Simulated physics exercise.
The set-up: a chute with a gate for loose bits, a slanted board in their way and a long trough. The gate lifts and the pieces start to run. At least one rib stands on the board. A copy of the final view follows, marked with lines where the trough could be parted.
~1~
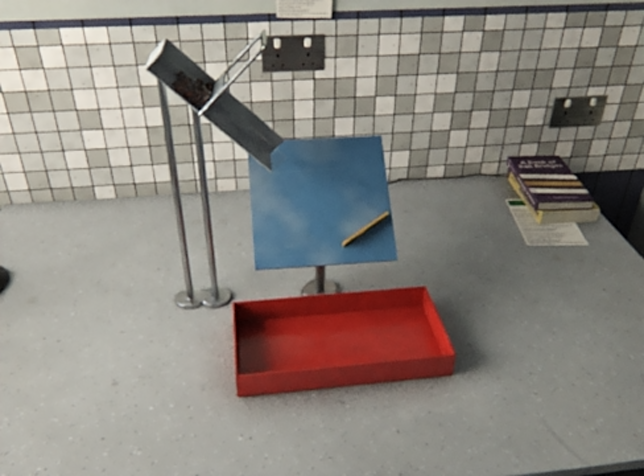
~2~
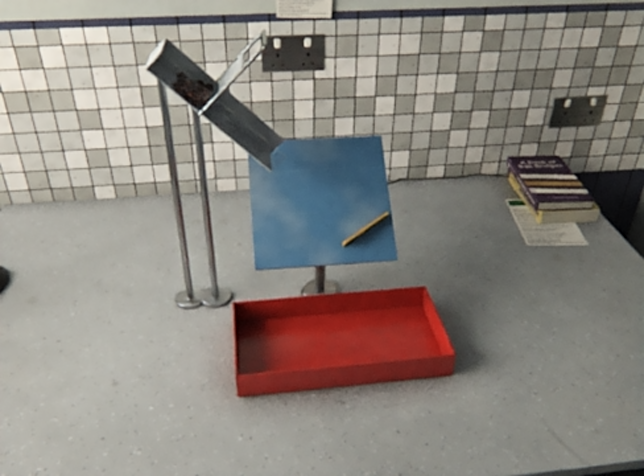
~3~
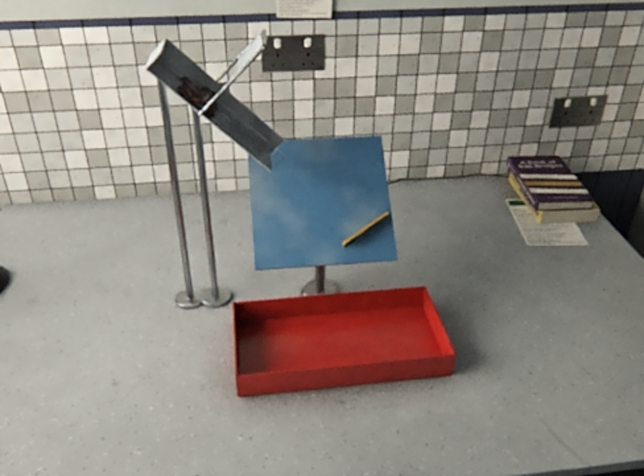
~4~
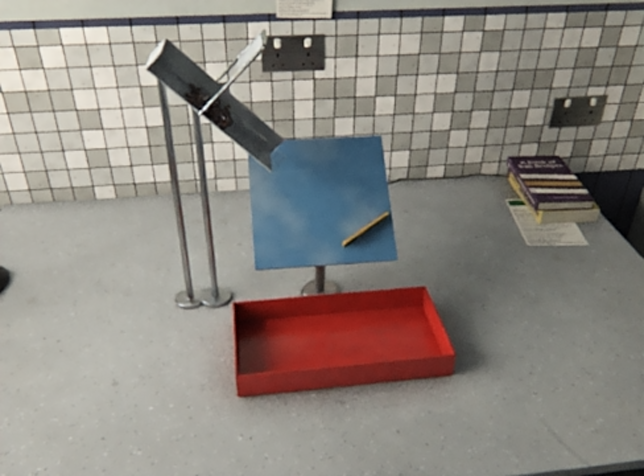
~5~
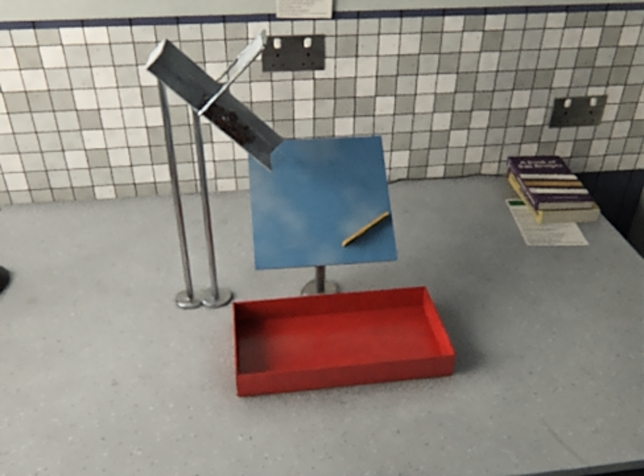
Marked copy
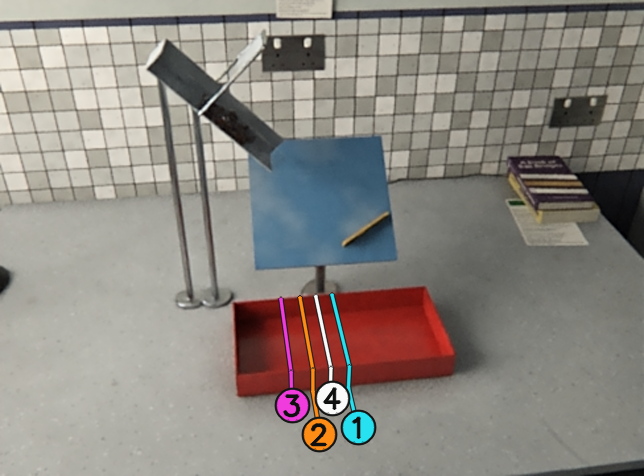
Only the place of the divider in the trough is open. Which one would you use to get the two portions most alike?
The best line is 1.
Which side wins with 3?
Right.
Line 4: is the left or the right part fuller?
More lands on the right.
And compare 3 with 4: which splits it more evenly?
Line 4.
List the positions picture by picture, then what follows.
Load behind the gate (194, 91), flat chocolate drops; lip of the chute (271, 163), sloping fairly steeply, in the first picture.
Middle of the board (321, 200), tilted fairly steeply; middle of its low edge (327, 265); of its high edge (315, 138), in the second picture.
Front corners of the trough (236, 376) and (455, 355), empty; front of the load (215, 107), in the third picture.
Middle of the load (212, 106); its front (231, 121), roughly a third of the way to the lip; rib from (388, 212) to (344, 243), in the fourth picture.
Middle of the load (228, 119); its front (253, 139), roughly two thirds of the way to the lip, in the fifth picture.
On the marked copy, line 1 crosses the front rim at (349, 365); line 2 crosses the front rim at (312, 369); line 3 crosses the front rim at (290, 371); line 4 crosses the front rim at (330, 367).
With 1, of what is caught, roughly half on the left of the divider, roughly half on the right.
With 2, of what is caught, just a few on the left of the divider, almost all on the right.
With 3, of what is caught, not one piece on the left of the divider, every piece on the right.
With 4, of what is caught, about a tenth on the left of the divider, the larger part on the right.
